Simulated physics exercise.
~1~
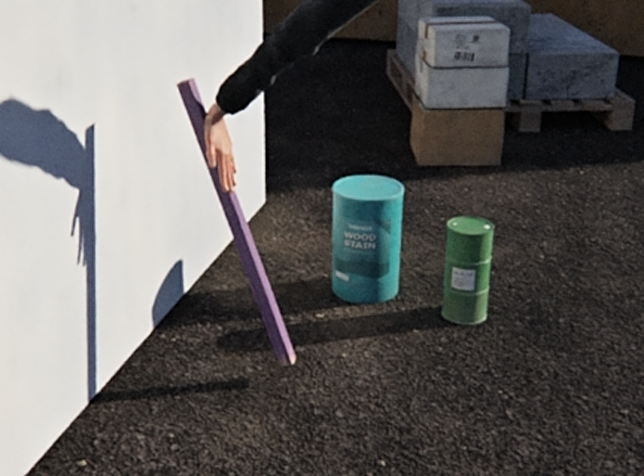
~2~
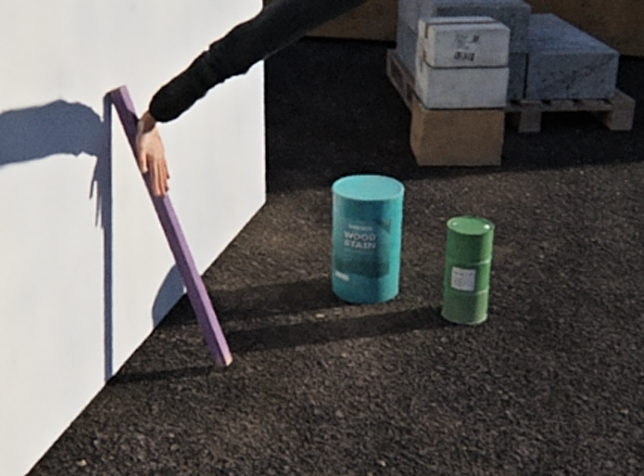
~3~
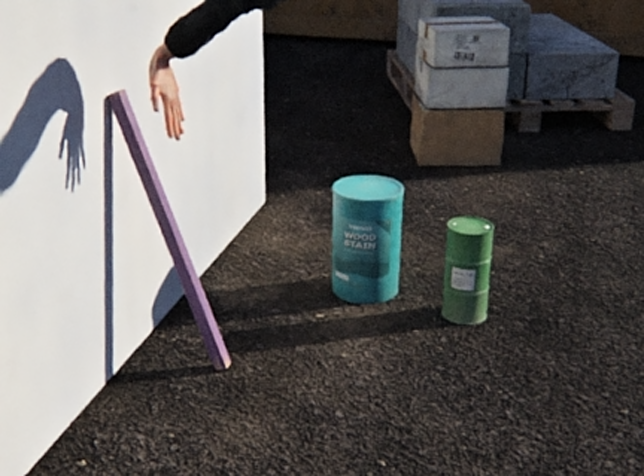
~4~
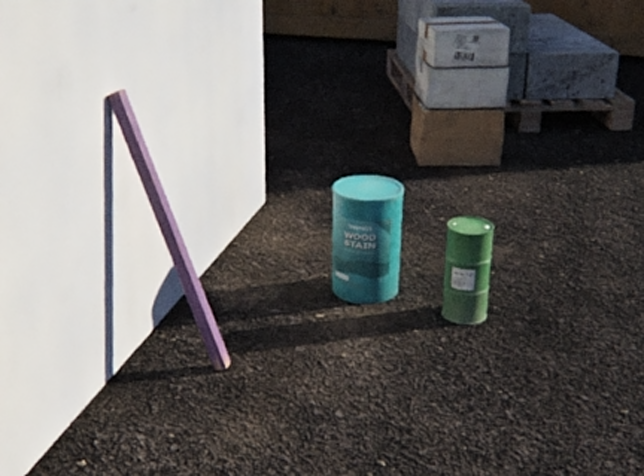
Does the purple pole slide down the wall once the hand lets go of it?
No, the purple pole stays leaning against the white wall after the hand lets go.
